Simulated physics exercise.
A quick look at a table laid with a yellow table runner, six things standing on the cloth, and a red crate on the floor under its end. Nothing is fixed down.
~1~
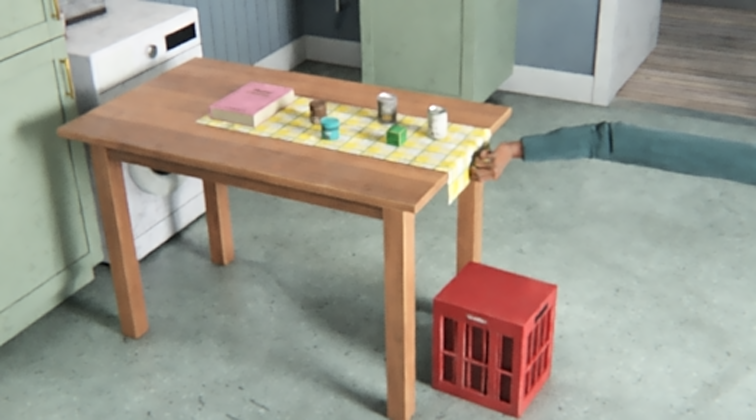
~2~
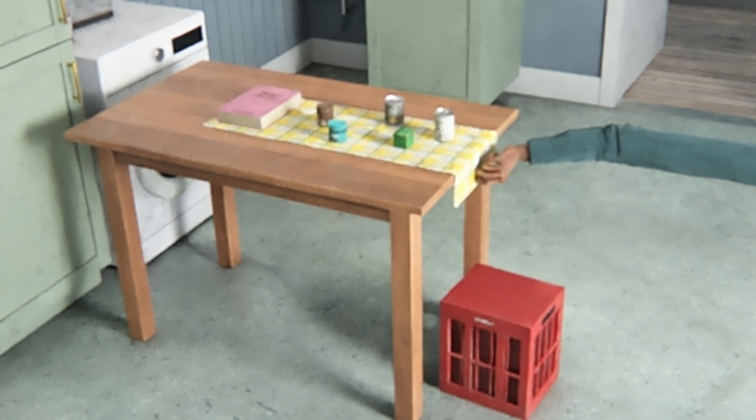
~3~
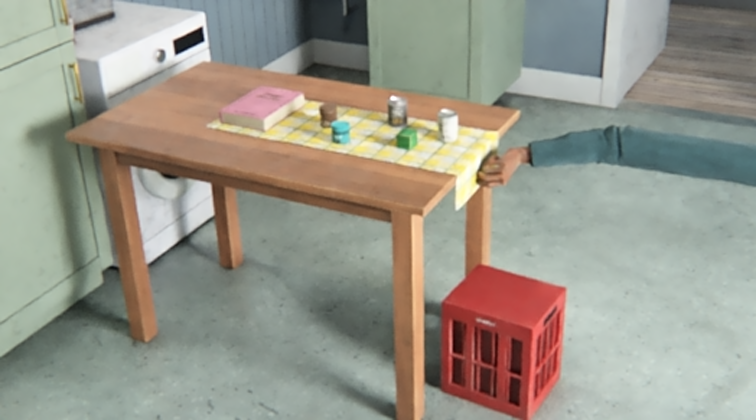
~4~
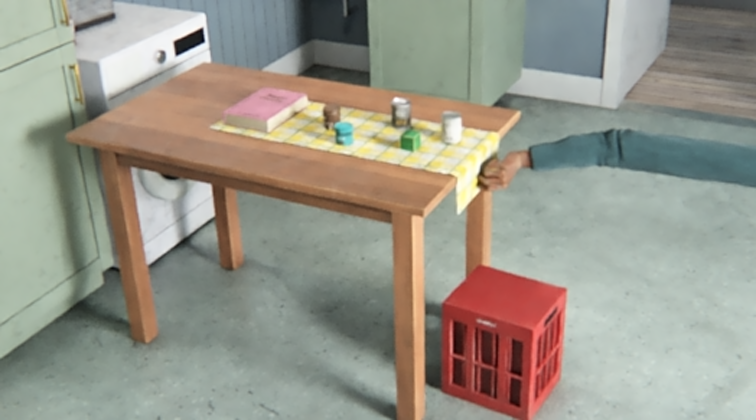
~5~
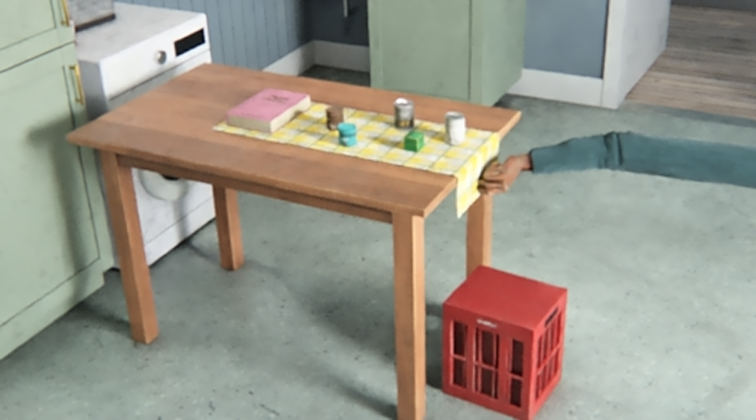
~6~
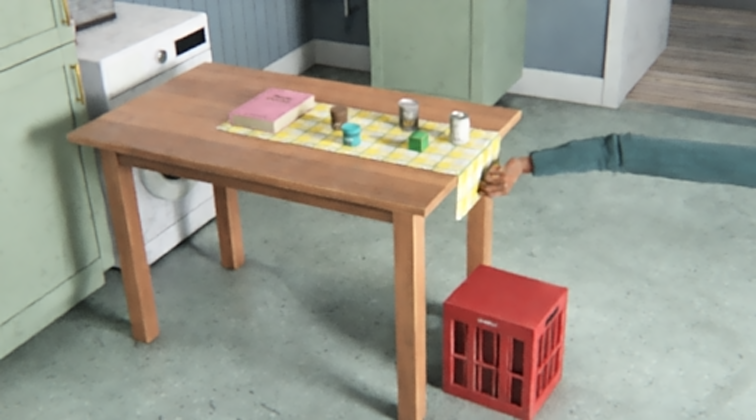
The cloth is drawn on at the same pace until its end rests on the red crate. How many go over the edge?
The count of fallen things is three.
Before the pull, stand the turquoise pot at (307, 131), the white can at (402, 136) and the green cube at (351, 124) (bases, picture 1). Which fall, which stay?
The turquoise pot does not fall, the white can falls, the green cube does not fall.
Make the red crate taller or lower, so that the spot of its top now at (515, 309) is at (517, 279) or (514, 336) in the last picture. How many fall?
In that case 2 and 4.
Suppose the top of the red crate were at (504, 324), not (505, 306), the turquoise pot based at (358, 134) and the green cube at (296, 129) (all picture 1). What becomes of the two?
The turquoise pot is carried off; the green cube stays on.
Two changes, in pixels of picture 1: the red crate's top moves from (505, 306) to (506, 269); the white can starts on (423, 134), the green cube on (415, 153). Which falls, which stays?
The white can goes over; the green cube is carried off.
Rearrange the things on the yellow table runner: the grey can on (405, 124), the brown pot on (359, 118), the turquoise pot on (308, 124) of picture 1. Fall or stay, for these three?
The grey can falls; the brown pot survives; the turquoise pot holds on.
Soon after, hem near (480, 232); white can gone.
Then, hem near (481, 260); white can and green cube gone.
Further on, hem on the crate; white can, green cube and grey can gone.
At rest, hem on the crate; white can, green cube and grey can gone. It carries off three.
